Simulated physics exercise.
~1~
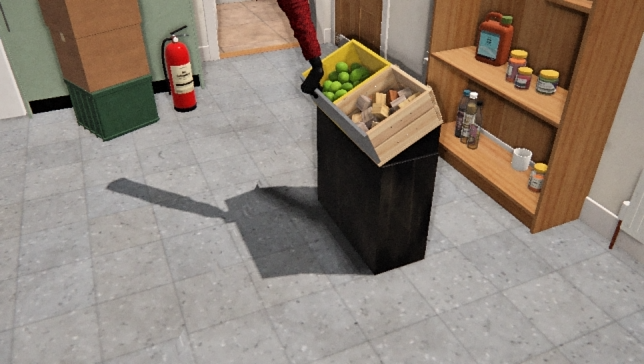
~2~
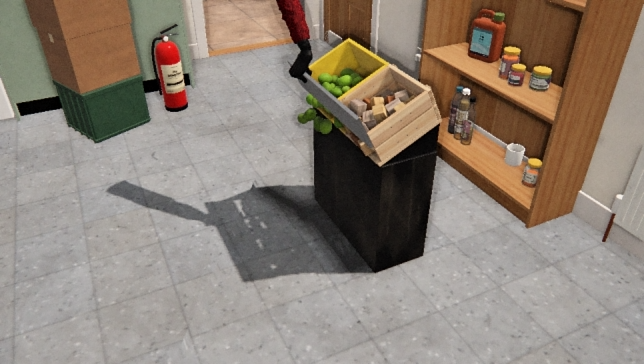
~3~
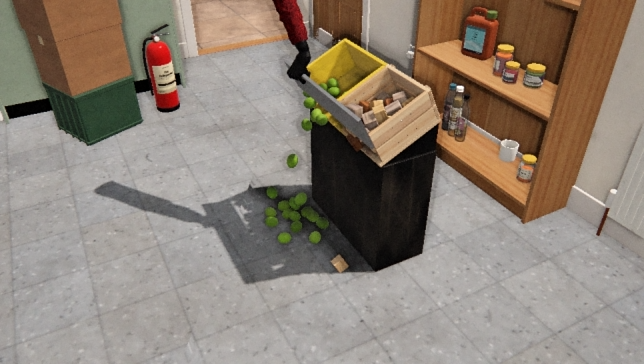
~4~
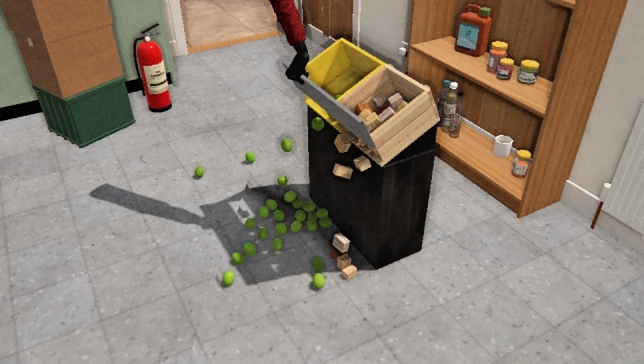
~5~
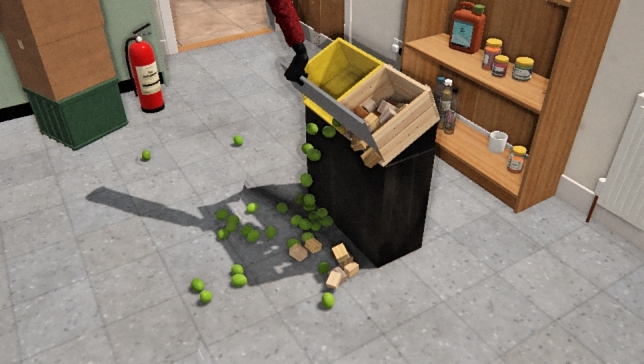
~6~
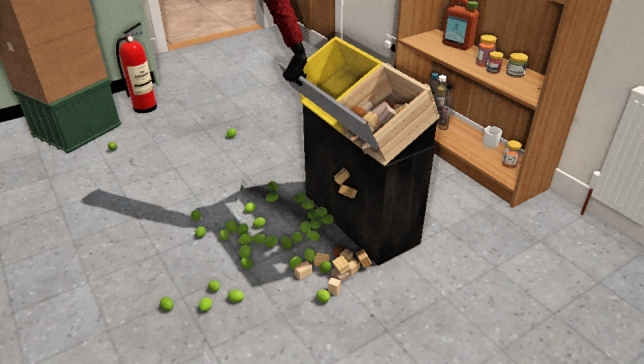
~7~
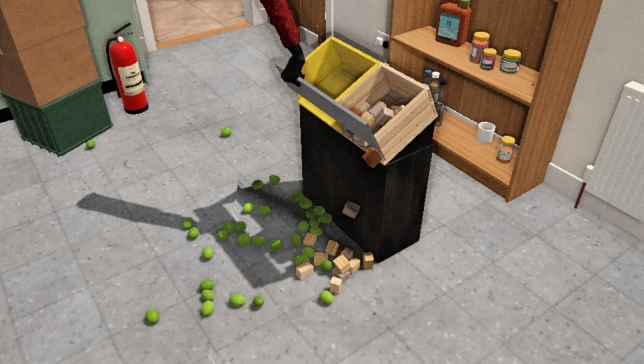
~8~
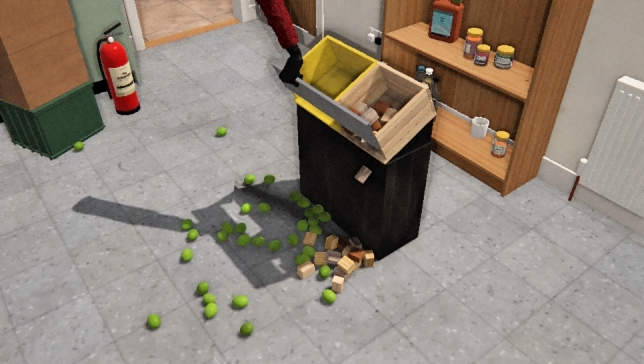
Green limes poured over the lowered front of a tilted yellow bin on a black stand, beside a red-sleeved arm, and scattered across the tiled floor; wooden blocks then tumbled from the neighbouring wooden bin, leaving the yellow one empty and some blocks still inside theirs.
